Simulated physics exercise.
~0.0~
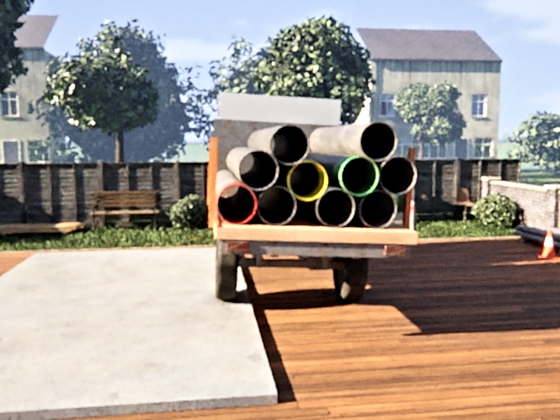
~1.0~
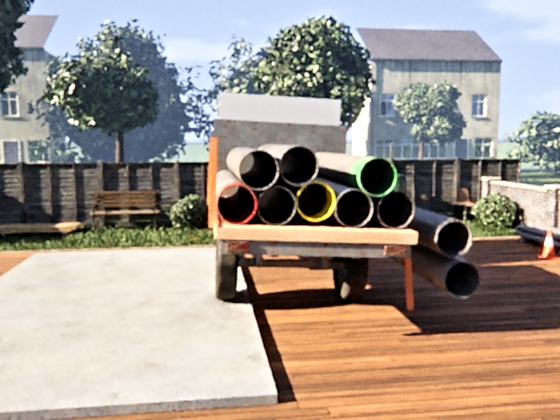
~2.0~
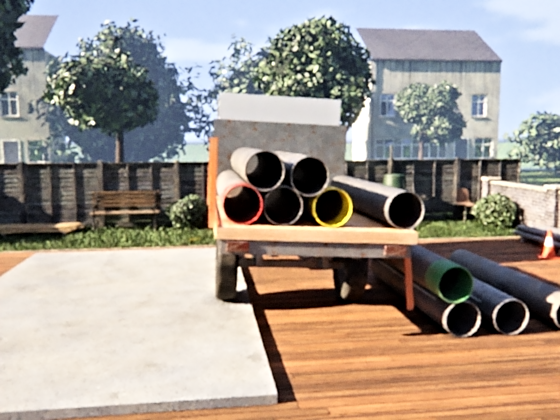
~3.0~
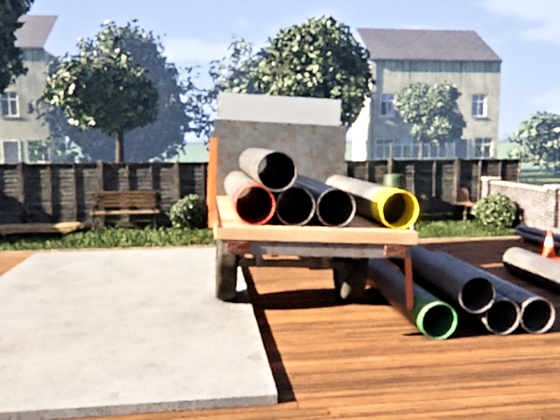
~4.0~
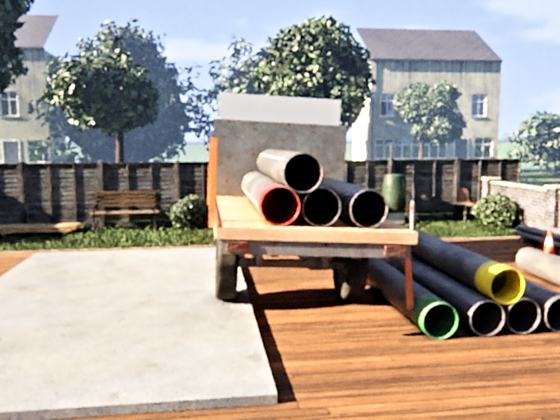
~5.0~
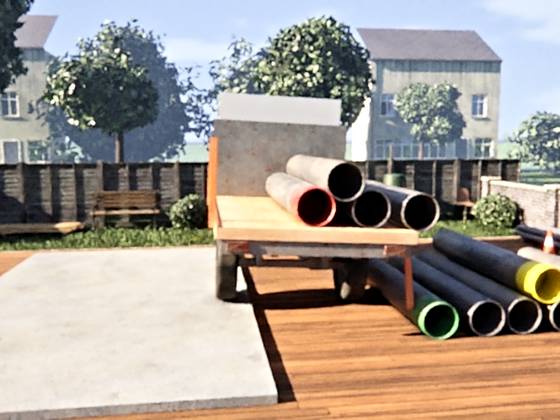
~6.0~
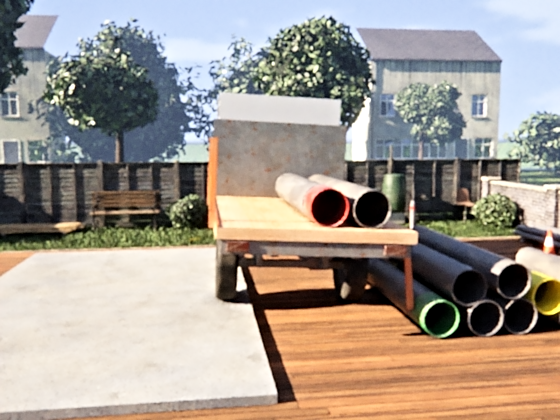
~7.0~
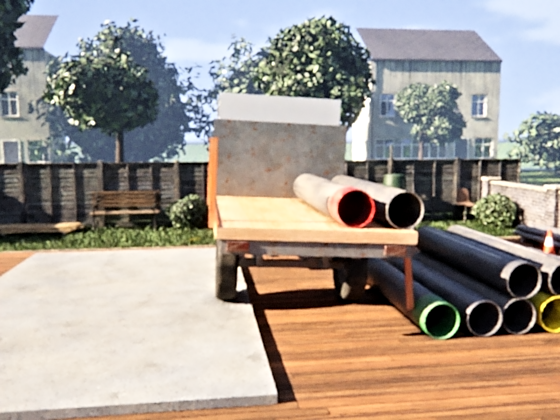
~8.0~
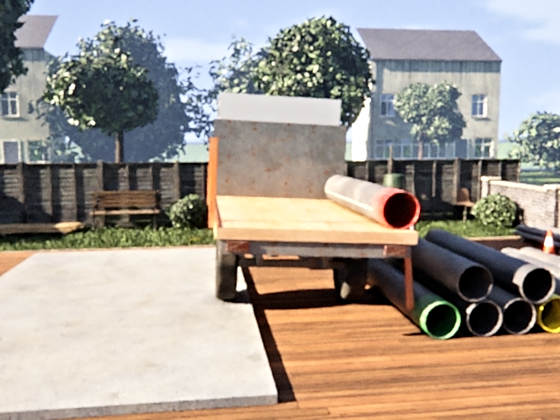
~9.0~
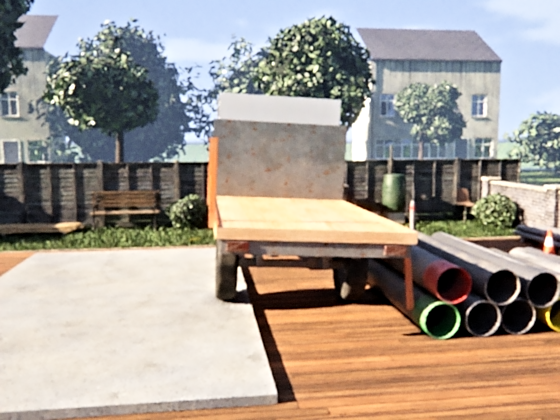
In this clip, dark pipes, some with red, yellow and green rims, are stacked on a parked flatbed. They roll off the right side, green before yellow, gathering in a pile on the wooden ground, until the red-rimmed pipe drops last, leaving the bed empty.
